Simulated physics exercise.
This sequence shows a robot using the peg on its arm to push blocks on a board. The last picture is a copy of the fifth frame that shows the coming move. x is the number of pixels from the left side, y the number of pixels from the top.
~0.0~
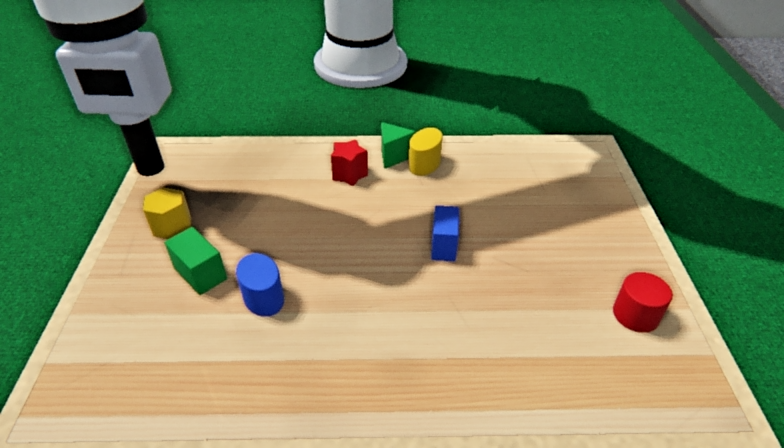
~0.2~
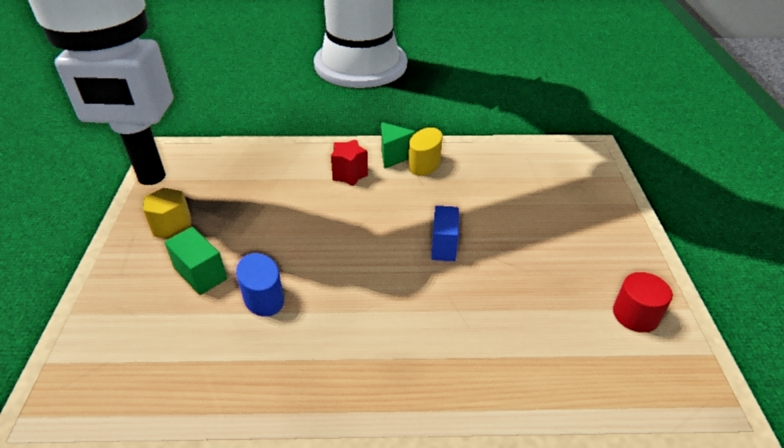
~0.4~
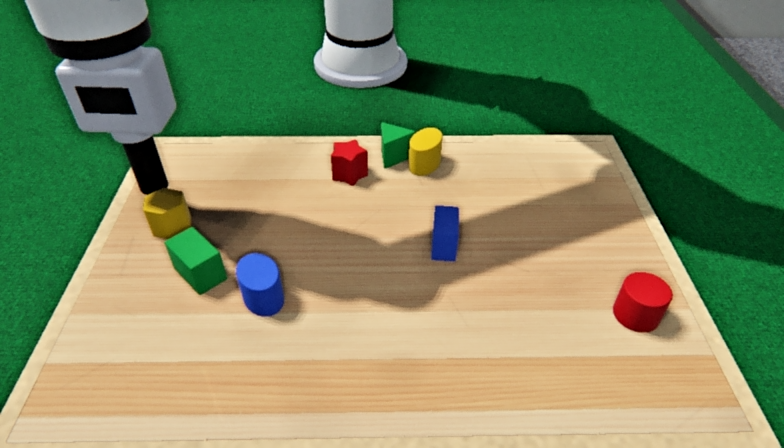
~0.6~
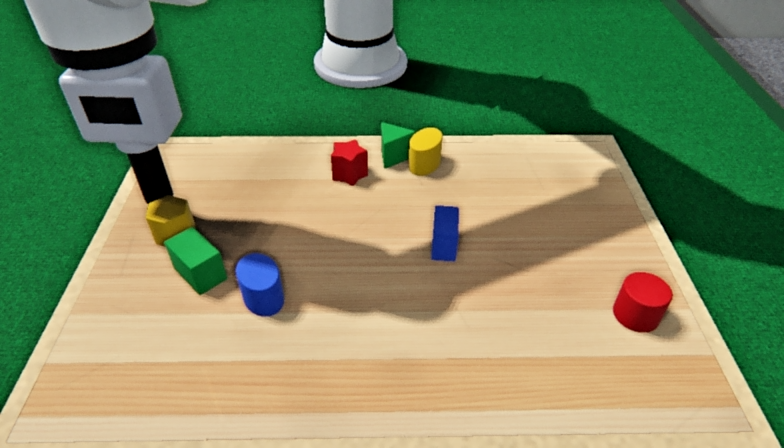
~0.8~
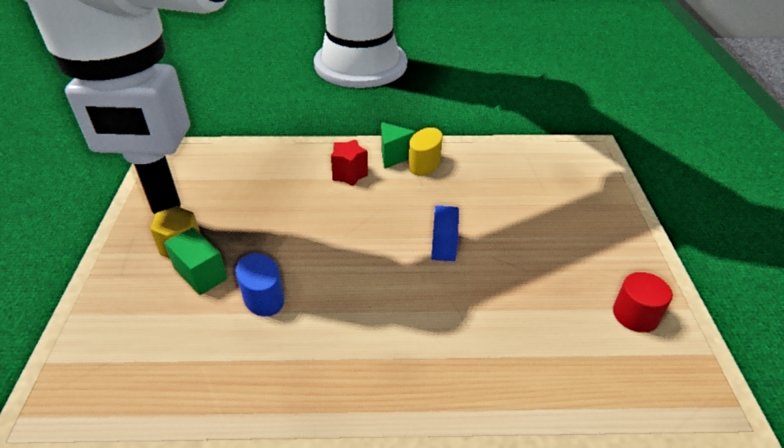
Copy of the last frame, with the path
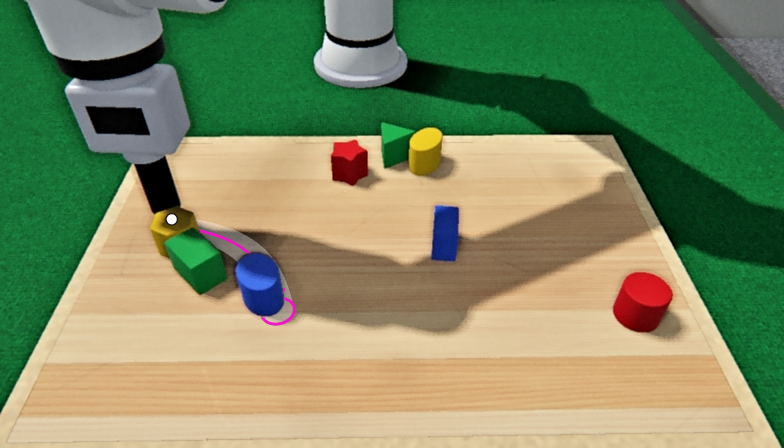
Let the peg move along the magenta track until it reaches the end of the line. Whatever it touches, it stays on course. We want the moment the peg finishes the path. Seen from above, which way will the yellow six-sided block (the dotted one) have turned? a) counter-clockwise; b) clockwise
Answer: B.
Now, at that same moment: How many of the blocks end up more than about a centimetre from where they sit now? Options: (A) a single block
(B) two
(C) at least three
Correct choice: C.
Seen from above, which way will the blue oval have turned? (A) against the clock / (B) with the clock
I choose A.
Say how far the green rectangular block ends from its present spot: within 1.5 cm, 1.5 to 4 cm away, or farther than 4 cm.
It's set to move over 4 cm.
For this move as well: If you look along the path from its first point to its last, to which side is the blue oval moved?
Side: Right.
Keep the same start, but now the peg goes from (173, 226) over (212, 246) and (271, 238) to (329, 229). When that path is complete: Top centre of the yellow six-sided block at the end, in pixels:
The yellow six-sided block ends near (210, 243).
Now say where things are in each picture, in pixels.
Peg tip at (151, 169); block tops, yellow six-sided block at (163, 199); green rectangular block at (191, 246); blue oval at (257, 270), in the first frame.
Peg at (152, 178); blocks unchanged, in the second frame.
Peg at (155, 187); blocks unchanged, in the third frame.
Peg at (159, 197); yellow six-sided block at (166, 208), in the fourth frame.
Peg at (166, 207); yellow six-sided block at (172, 219); green rectangular block at (191, 246); blue oval at (257, 270), in the fifth frame.
Path on the board, from (173, 226) over (224, 238) and (261, 267) to (278, 311); the dot is on the yellow six-sided block.
On the path given first. One third of the way, peg at (219, 220); yellow six-sided block at (213, 235), turned 35° clockwise; green rectangular block at (201, 270), turned 45° clockwise.
Two thirds of the way, peg at (257, 248); yellow six-sided block at (226, 260), turned 65° clockwise; green rectangular block at (190, 293), turned 75° clockwise; blue oval at (262, 283), turned 20° anticlockwise.
At the end, peg at (274, 292); yellow six-sided block at (226, 268), turned 100° clockwise; green rectangular block at (179, 299), turned 75° clockwise; blue oval at (265, 316), turned 30° anticlockwise.
